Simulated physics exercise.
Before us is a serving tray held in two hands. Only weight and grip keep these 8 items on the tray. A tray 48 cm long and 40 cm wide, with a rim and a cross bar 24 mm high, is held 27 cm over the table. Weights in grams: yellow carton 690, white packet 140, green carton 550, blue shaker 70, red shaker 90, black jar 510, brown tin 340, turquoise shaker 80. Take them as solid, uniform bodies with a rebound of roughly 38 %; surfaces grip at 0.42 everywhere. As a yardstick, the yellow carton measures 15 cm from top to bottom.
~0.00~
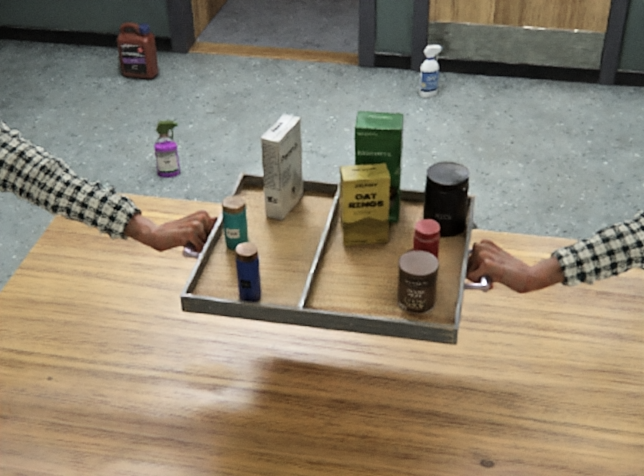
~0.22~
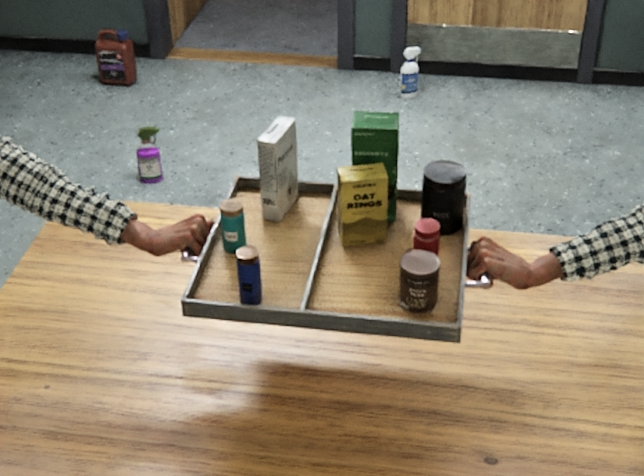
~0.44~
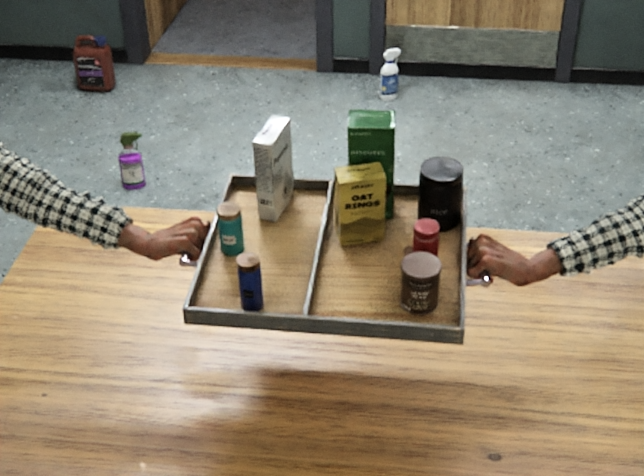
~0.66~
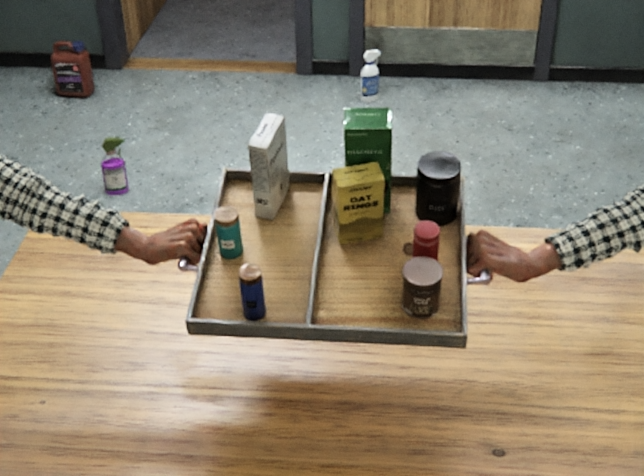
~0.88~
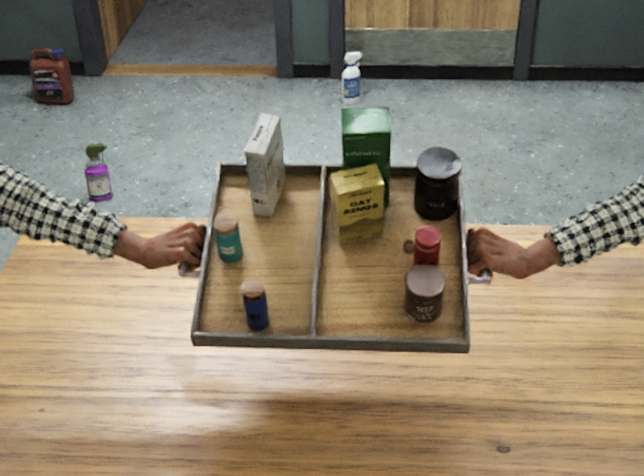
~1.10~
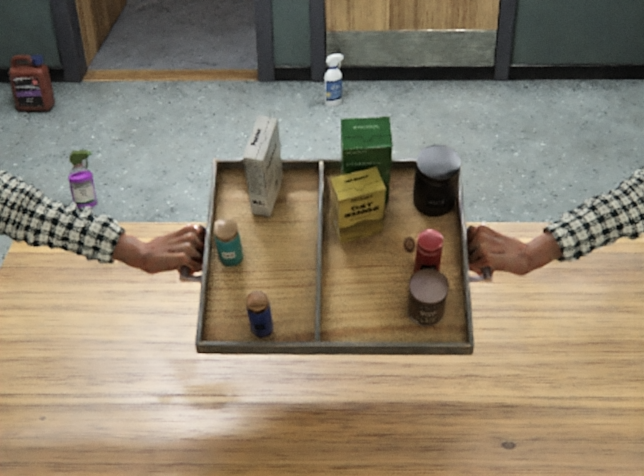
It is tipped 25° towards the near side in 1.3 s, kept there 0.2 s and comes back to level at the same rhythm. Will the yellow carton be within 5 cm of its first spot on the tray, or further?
The yellow carton ends elsewhere.
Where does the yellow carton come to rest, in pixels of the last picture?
At about (376, 280).
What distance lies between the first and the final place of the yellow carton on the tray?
Some 19 cm.
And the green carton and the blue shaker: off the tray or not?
The green carton ends off the tray; the blue shaker finishes off the tray.
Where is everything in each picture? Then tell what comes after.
The first picture shows tray level; yellow carton (364, 205); white packet (283, 168).
The second picture shows tray level; blue shaker (249, 276); red shaker (426, 249).
The third picture shows tray tilted 3°, near edge down; black jar (440, 194); brown tin (420, 284).
The fourth picture shows tray tilted 9°, near edge down; turquoise shaker (229, 233); white packet (270, 167).
The fifth picture shows tray tilted 17°, near edge down; green carton (366, 160); blue shaker (256, 305).
The sixth picture shows tray tilted 22°, near edge down; yellow carton (358, 206); red shaker (428, 255).
After 1.50 s, tray tilted 25°, near edge down; blue shaker now off the tray; yellow carton on its side near (371, 295); green carton on its side.
After 2.00 s, tray tilted 20°, near edge down; green carton now off the tray; yellow carton on its side near (376, 299); red shaker 35° off its base.
After 2.60 s, tray tilted 3°, near edge down; yellow carton on its side near (376, 282); red shaker 27° off its base; white packet moved 21 cm.
In the end (4.2 s), off the tray, green carton and blue shaker; toppled on the tray, yellow carton; not toppled but over 5 cm from the start, white packet, red shaker, black jar and turquoise shaker; brown tin under 5 cm from the start. At the end, from the last picture's camera, yellow carton near (376, 280).
